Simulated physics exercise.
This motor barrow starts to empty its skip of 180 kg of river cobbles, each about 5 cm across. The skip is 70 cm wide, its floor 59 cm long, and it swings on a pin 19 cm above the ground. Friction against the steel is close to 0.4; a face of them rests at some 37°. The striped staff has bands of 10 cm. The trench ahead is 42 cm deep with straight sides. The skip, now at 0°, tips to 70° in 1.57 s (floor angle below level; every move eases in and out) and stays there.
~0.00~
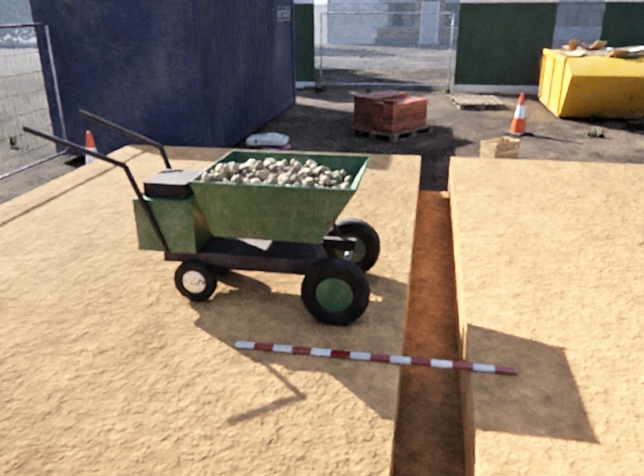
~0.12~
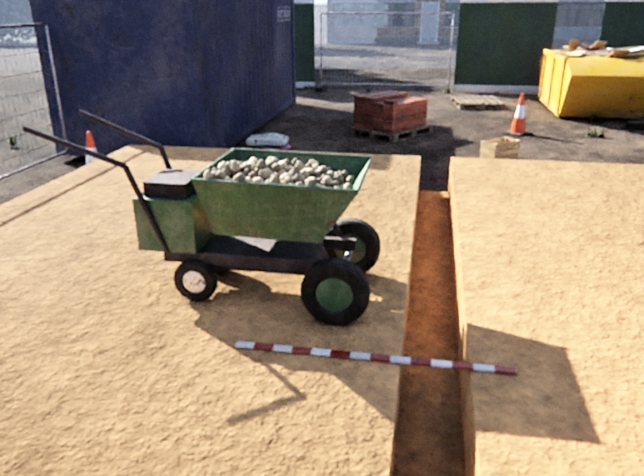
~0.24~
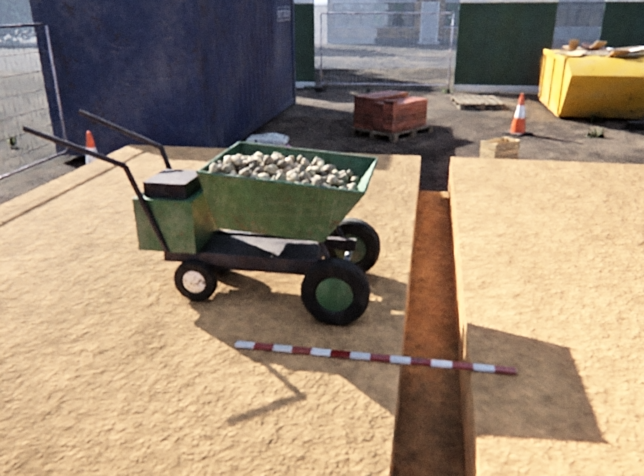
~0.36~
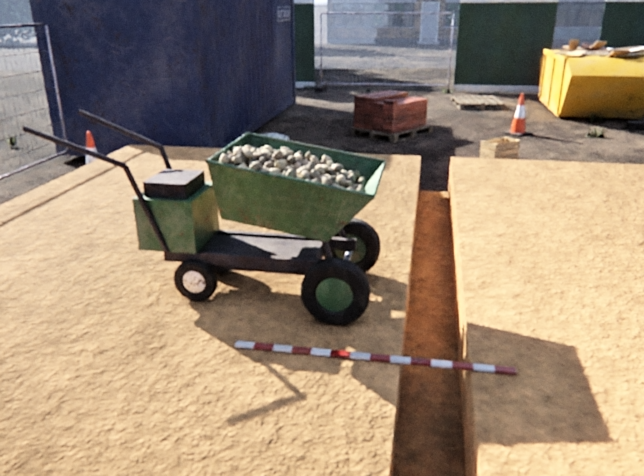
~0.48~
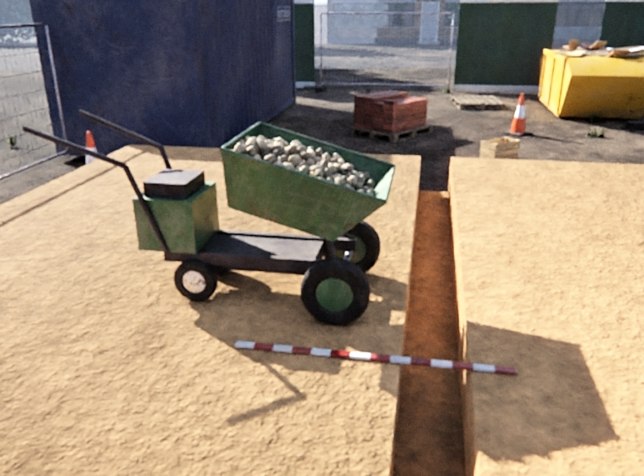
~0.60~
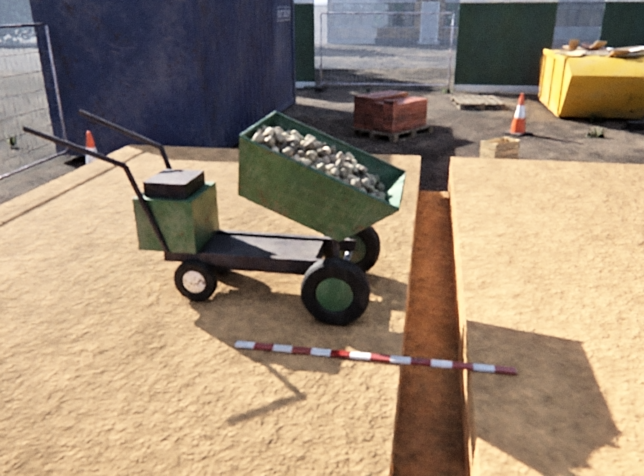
The green skip full of cobbles tilts steadily forward to the right on the motor barrow.
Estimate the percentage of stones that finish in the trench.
Some 43 per cent of it.
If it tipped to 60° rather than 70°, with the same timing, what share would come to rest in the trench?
Then about 25 per cent.
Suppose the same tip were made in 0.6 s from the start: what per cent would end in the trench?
In that case some 25 per cent.
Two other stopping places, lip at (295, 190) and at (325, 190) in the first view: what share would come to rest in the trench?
First some 90, then 70 per cent.
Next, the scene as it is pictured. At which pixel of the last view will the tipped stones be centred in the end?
Their middle is at about (479, 303).
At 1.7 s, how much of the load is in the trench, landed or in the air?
About 5 per cent by then.
After 1.2 s the floor is at 59°; 99 % in the skip, 1 % in the trench; the foremost stones are at (458, 246).
After 1.7 s the floor is at 70°; 59 % in the skip, 5 % in the trench, 35 % past the trench; the foremost stones are at (574, 313).
After 2.0 s the floor is at 70°; 35 % in the skip, 12 % in the trench, 53 % past the trench; the foremost stones are past the picture's edge.
After 4.0 s the floor is at 70°; 5 % in the skip, 43 % in the trench, 51 % past the trench; the foremost stones are past the picture's edge.
